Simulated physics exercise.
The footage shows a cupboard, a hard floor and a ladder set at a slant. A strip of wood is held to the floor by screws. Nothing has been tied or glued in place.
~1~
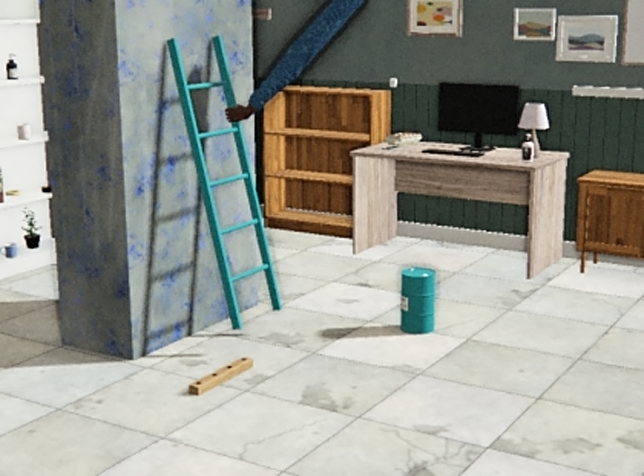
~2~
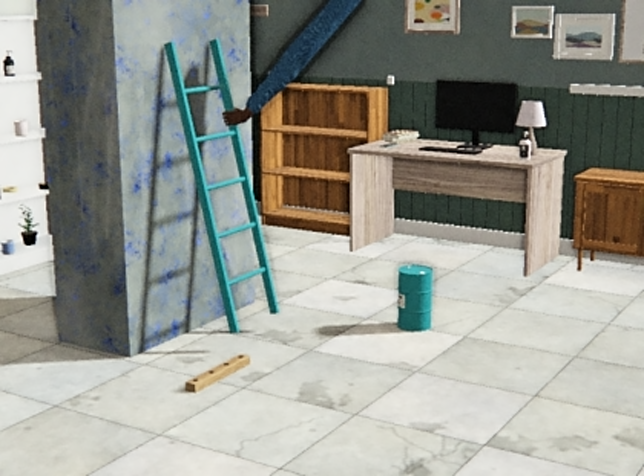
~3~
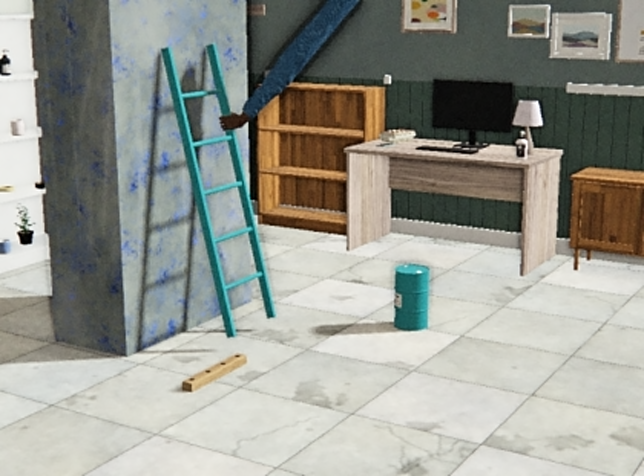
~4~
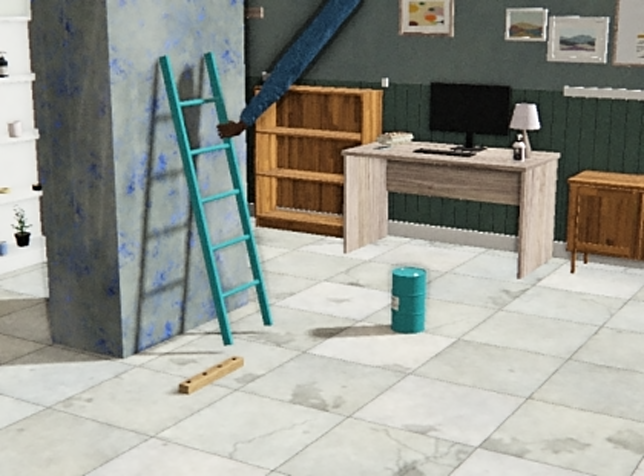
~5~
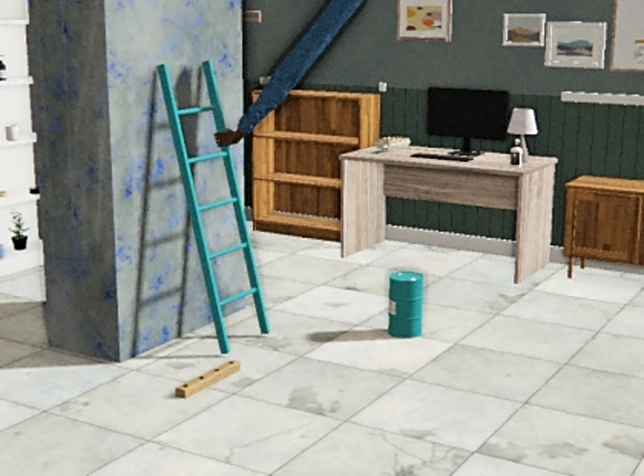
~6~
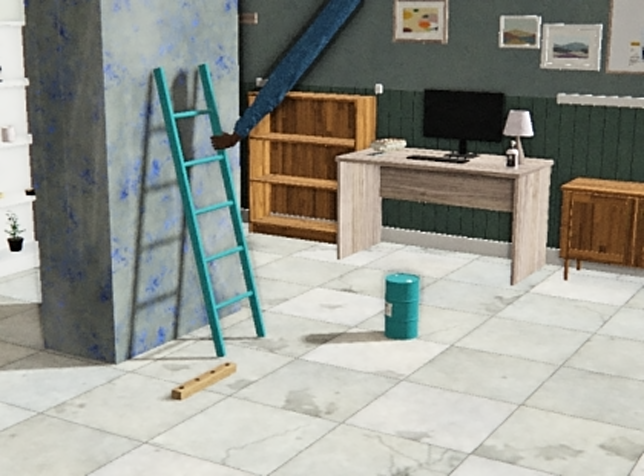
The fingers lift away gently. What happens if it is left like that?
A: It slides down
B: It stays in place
It stays in place.
Then, 0.26 s past the last view, turquoise ladder at rest near (212, 208).
Finally, the turquoise ladder holds its place, near (212, 208); nothing else stirs.
